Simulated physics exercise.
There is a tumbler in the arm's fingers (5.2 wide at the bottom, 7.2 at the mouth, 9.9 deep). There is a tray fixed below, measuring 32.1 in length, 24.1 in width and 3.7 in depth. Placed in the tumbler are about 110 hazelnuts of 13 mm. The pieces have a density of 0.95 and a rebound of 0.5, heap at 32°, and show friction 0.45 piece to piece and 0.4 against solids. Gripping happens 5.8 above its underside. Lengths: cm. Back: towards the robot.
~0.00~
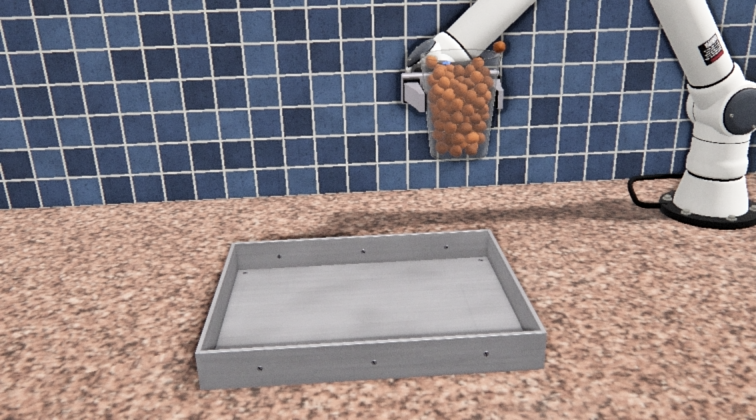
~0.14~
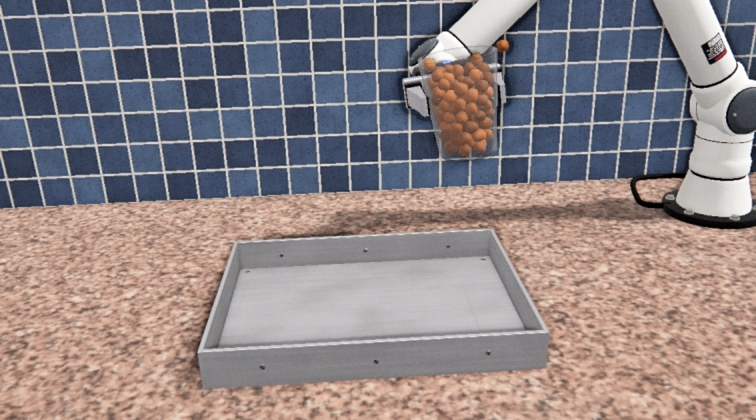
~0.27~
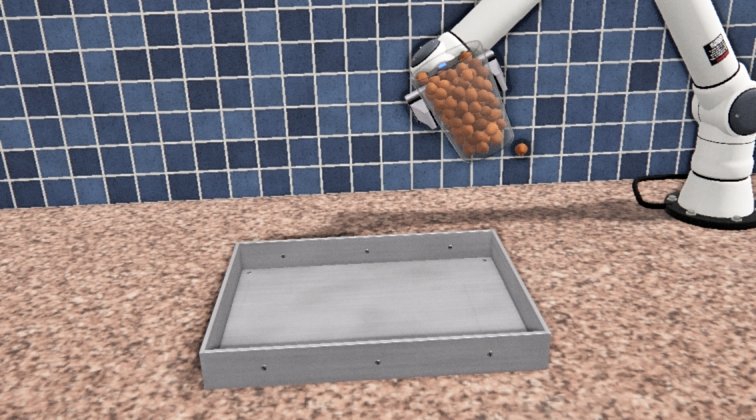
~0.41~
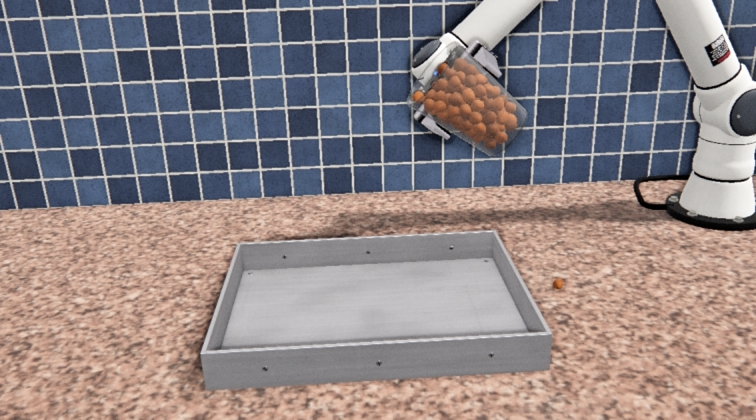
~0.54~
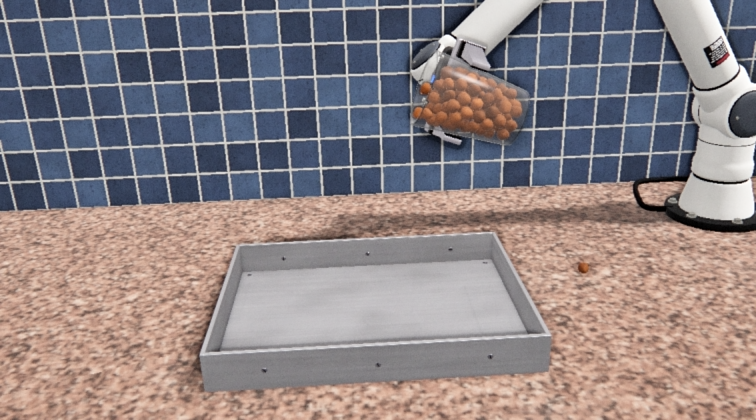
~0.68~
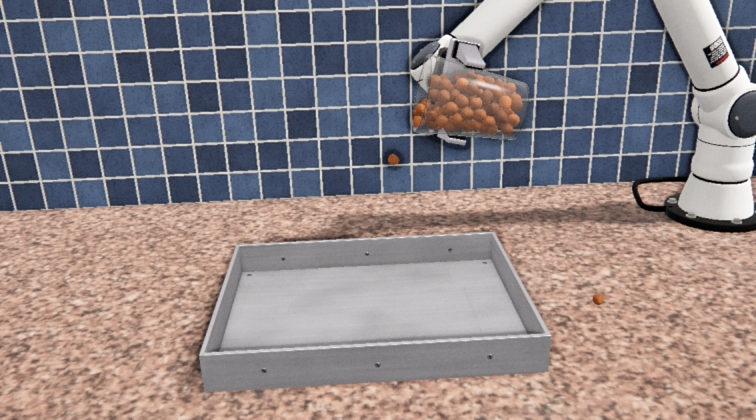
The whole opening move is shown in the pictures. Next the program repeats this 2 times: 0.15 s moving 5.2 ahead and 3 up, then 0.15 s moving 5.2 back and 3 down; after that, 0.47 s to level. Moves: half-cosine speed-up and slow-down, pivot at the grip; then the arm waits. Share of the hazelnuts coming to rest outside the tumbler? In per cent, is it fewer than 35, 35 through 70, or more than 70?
More than 70 per cent.
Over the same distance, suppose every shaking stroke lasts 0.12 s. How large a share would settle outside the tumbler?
Then about 100 per cent.
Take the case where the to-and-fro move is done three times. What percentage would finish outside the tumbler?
It would then be around 90 per cent.
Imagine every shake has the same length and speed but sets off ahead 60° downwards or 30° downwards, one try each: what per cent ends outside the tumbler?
Estimates, in order: 30 % then 55 %.
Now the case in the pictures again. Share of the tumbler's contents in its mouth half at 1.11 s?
My estimate is near 40 per cent.
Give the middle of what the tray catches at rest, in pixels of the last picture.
Near (295, 308).
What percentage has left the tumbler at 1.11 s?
I'd say some 70 percent.
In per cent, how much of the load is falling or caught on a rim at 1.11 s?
Around 1 per cent of the load.
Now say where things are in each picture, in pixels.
Tumbler middle at (459, 107), level; upper third of the load around (459, 81), from x 430 to 500, top at y 50; 109 in the tumbler, in the first frame.
Tumbler middle at (463, 106), tilted 7° forward; upper third of the load around (461, 81), from x 430 to 505, top at y 45; 108 in the tumbler, 1 in flight or on a rim, in the second frame.
Tumbler middle at (467, 106), tilted 27° forward; upper third of the load around (464, 84), from x 420 to 520, top at y 60; 108 in the tumbler, 1 in flight or on a rim, in the third frame.
Tumbler middle at (471, 105), tilted 50° forward; upper third of the load around (461, 86), from x 420 to 560, top at y 65; 108 in the tumbler, 1 in flight or on a rim, in the fourth frame.
Tumbler middle at (472, 104), tilted 70° forward; upper third of the load around (466, 88), from x 420 to 585, top at y 75; 108 in the tumbler, 1 in flight or on a rim, in the fifth frame.
Tumbler middle at (472, 103), tilted 77° forward; upper third of the load around (471, 89), from x 395 to 600, top at y 80; 107 in the tumbler, 1 on the table or floor, 1 in flight or on a rim, in the sixth frame.
After 1.11 s, tilted 77° forward, highest piece 26 above the table; 76 in the tray, 31 in the tumbler, 1 on the table or floor, 1 in flight or on a rim.
After 1.54 s, tilted 33° forward, highest piece 22 above the table; 94 in the tray, 11 in the tumbler, 4 on the table or floor.
After 1.95 s, level, highest piece 21 above the table; 94 in the tray, 11 in the tumbler, 4 on the table or floor.
After 3.00 s, level, highest piece 21 above the table; 94 in the tray, 11 in the tumbler, 4 on the table or floor.
At rest, 94 in the tray, 11 in the tumbler, 4 on the table or floor. That is 90 % outside the tumbler.
